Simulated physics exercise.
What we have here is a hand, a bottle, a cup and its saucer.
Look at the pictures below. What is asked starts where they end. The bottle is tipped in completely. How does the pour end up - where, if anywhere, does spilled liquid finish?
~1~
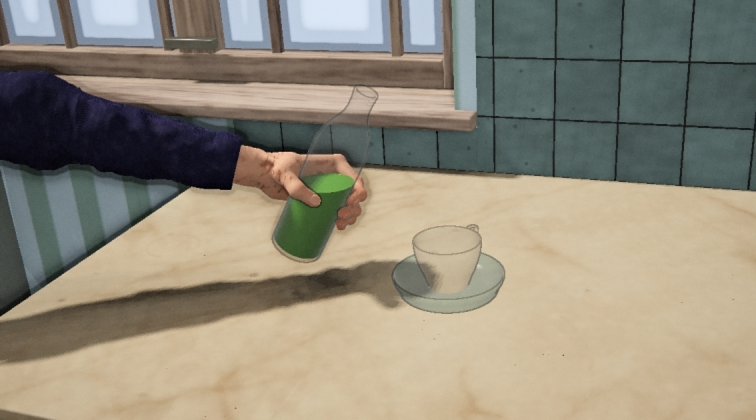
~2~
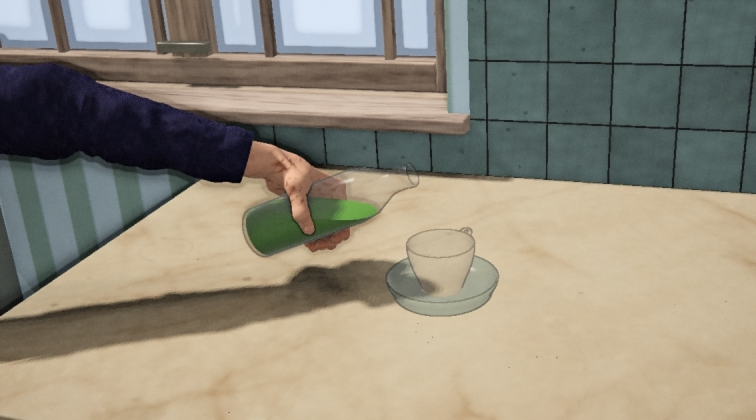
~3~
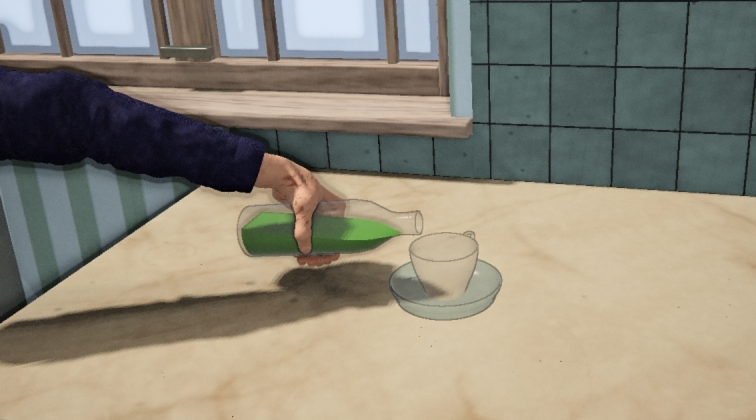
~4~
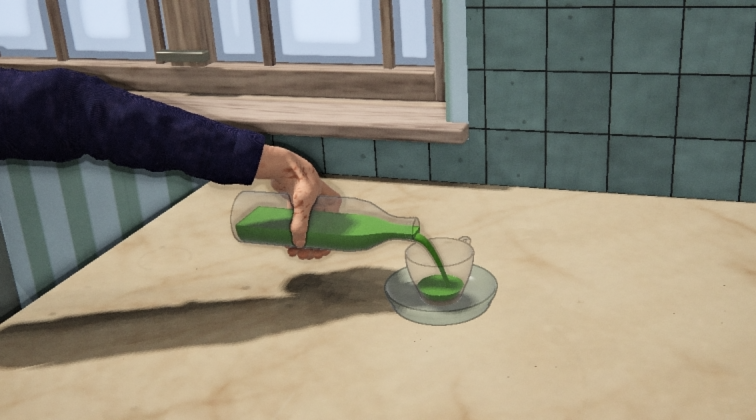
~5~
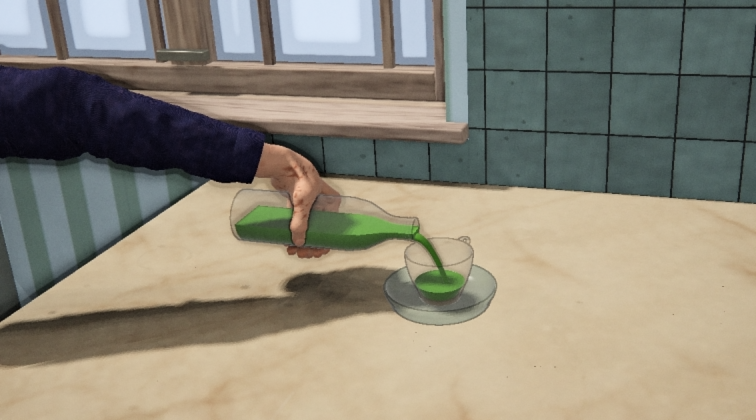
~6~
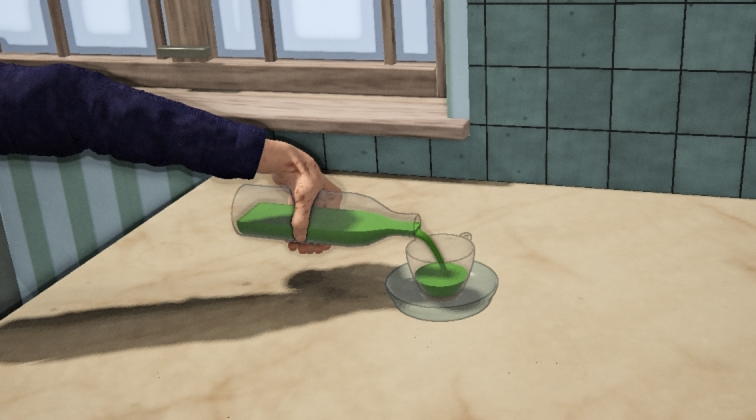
It finishes in the saucer.
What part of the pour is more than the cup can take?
30 %, more or less.
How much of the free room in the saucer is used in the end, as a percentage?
About 60 per cent.
Soon after, the cup is nearly full; the saucer is dry.
Later, the cup is full to the brim; the saucer is wet, with room to spare.
In the end, the cup is full to the brim; the saucer is wet, with room to spare.
